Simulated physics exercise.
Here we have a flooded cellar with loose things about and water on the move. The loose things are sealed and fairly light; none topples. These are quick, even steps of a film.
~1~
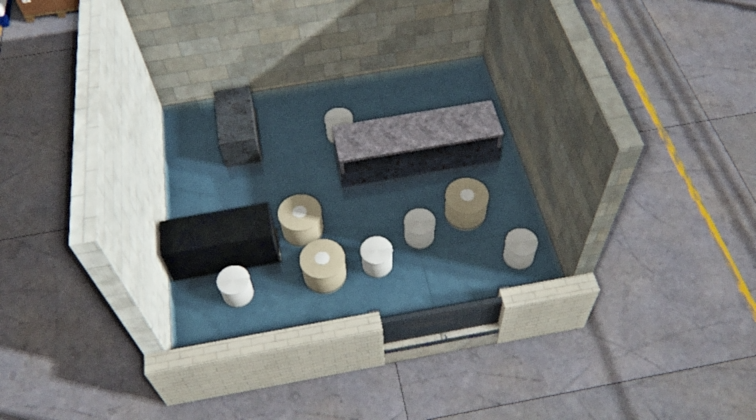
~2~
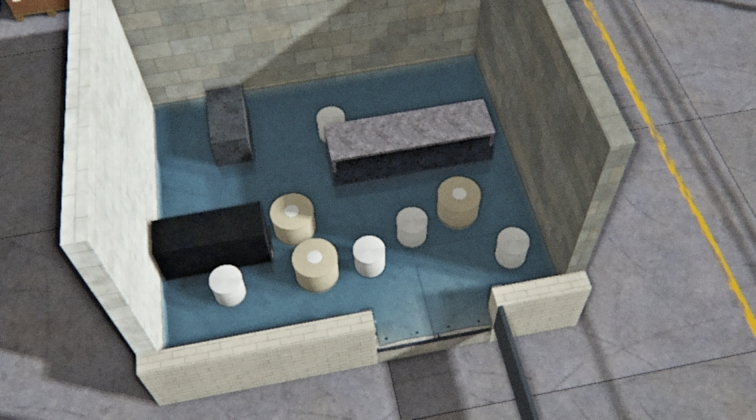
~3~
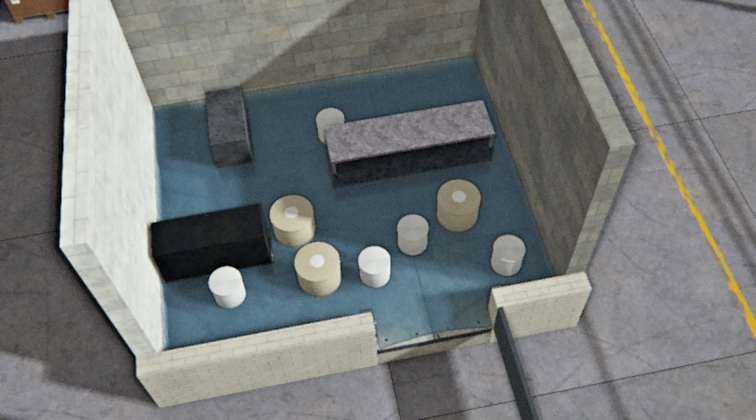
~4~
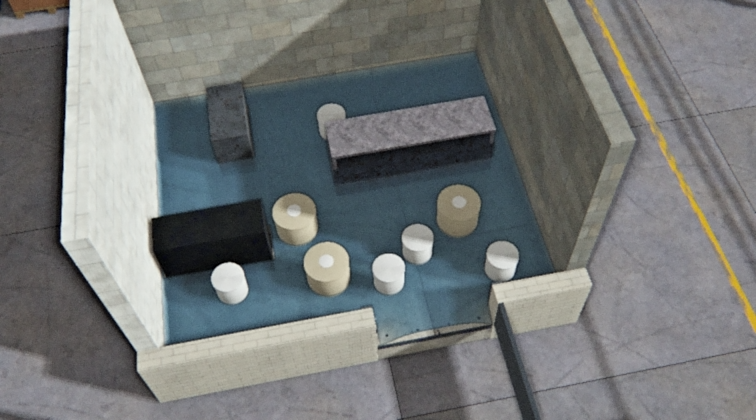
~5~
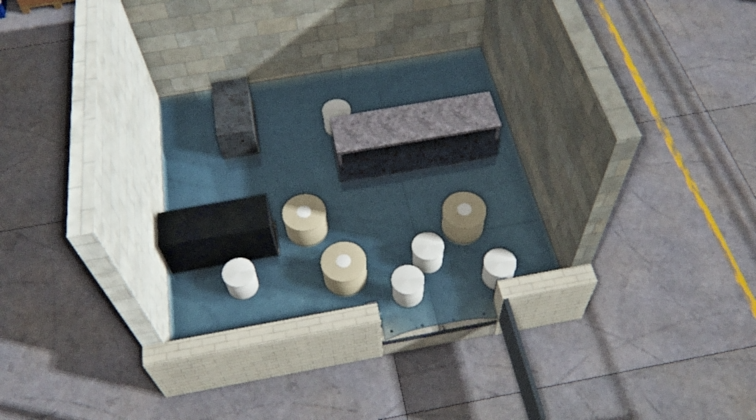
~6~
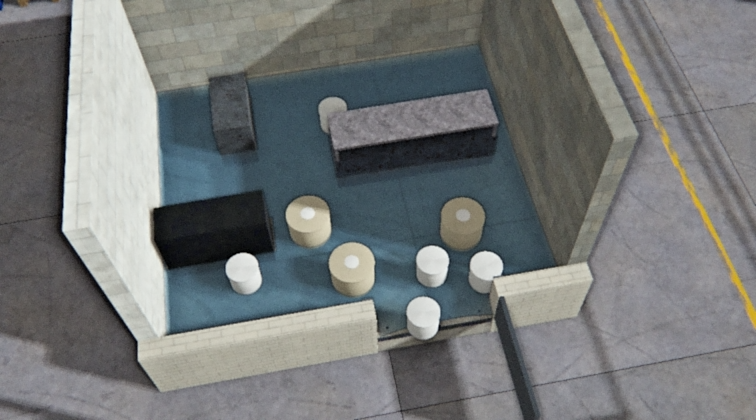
White and tan cylinders drifting across a blue-floored walled room toward a gap in the front wall after its dark gate opens.
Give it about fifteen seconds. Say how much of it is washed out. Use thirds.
It is two thirds or more.
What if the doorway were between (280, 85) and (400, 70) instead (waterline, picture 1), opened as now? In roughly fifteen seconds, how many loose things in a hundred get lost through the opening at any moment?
I make it 60 per cent.
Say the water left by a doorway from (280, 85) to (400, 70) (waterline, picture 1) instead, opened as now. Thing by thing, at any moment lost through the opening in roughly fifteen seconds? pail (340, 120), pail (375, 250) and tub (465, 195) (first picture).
In turn: Through, yes, still in.
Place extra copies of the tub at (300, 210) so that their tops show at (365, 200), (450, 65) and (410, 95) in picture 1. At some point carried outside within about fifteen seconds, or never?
In turn: Out, still in, kept in.
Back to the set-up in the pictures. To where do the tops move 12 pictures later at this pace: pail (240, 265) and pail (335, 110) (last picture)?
Around (280, 260) and (357, 234).
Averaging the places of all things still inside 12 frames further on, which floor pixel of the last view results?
Around (322, 268).
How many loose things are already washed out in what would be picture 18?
The number is 6.
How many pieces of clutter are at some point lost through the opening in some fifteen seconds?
8 of them.
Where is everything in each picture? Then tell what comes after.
A pail at (376, 250), afloat; a pail at (420, 221) floats; 0 of 8 have shifted, in the first picture.
A pail at (369, 249) floats; a pail at (412, 220) floats; 0 of 8 have shifted, in the second picture.
A pail at (374, 260) floats, close to its start; a pail at (413, 228) floats, close to its start; 3 of 8 have shifted, in the third picture.
A pail at (389, 268) floats, close to its start; a pail at (418, 237) floats, close to its start; 5 of 8 have shifted, in the fourth picture.
A pail at (408, 280), afloat, a stride from its start; a pail at (428, 246) floats, a stride from its start; 7 of 8 have shifted, in the fifth picture.
A pail at (424, 312) floats, a stride from its start; a pail at (433, 260) floats, a stride from its start; 7 of 8 have shifted, in the sixth picture.
A moment on, 3 of 8 are out; 5 afloat.
Next, 6 of 8 are out; 2 afloat.
Later, 8 of 8 are out; 0 afloat.
In the end, 8 of 8 are out; 0 afloat.
